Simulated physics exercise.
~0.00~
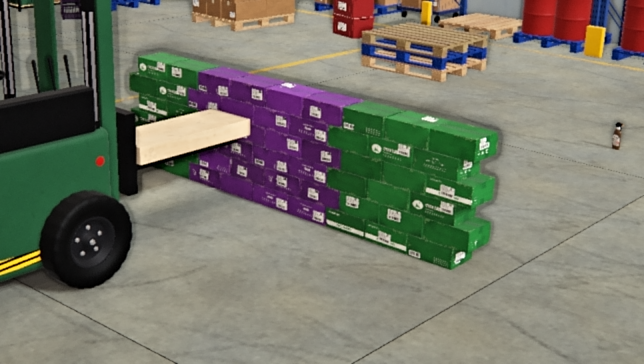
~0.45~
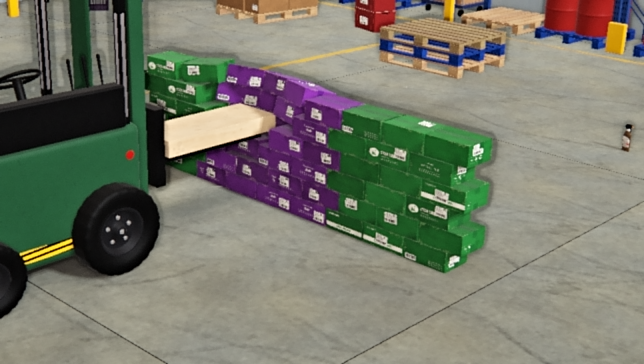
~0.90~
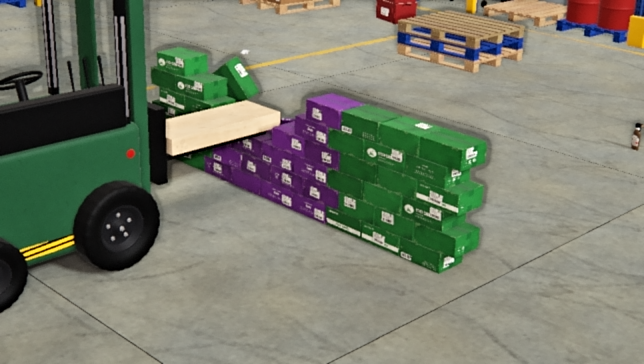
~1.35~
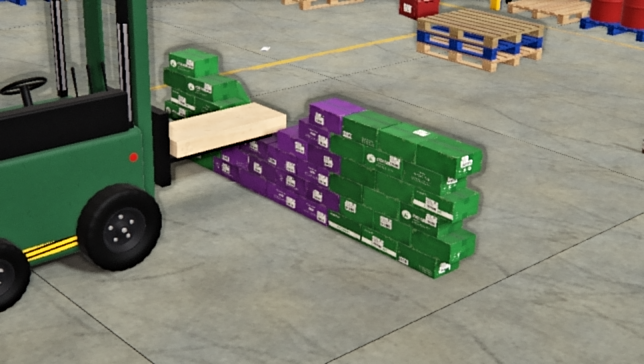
At first, a green forklift stands at the left of a warehouse floor, its pale wooden load close against a stacked wall of green and purple boxes. The forklift moves right and pushes the load into the wall, and the upper purple boxes bulge and shift. Several then drop out of sight behind the wall, leaving a gap in its top, while a green box tilts beside the opening. The forklift comes to rest with its load over the gap. In the end, the green boxes on the right still stand, with purple ones stepping down beside them.
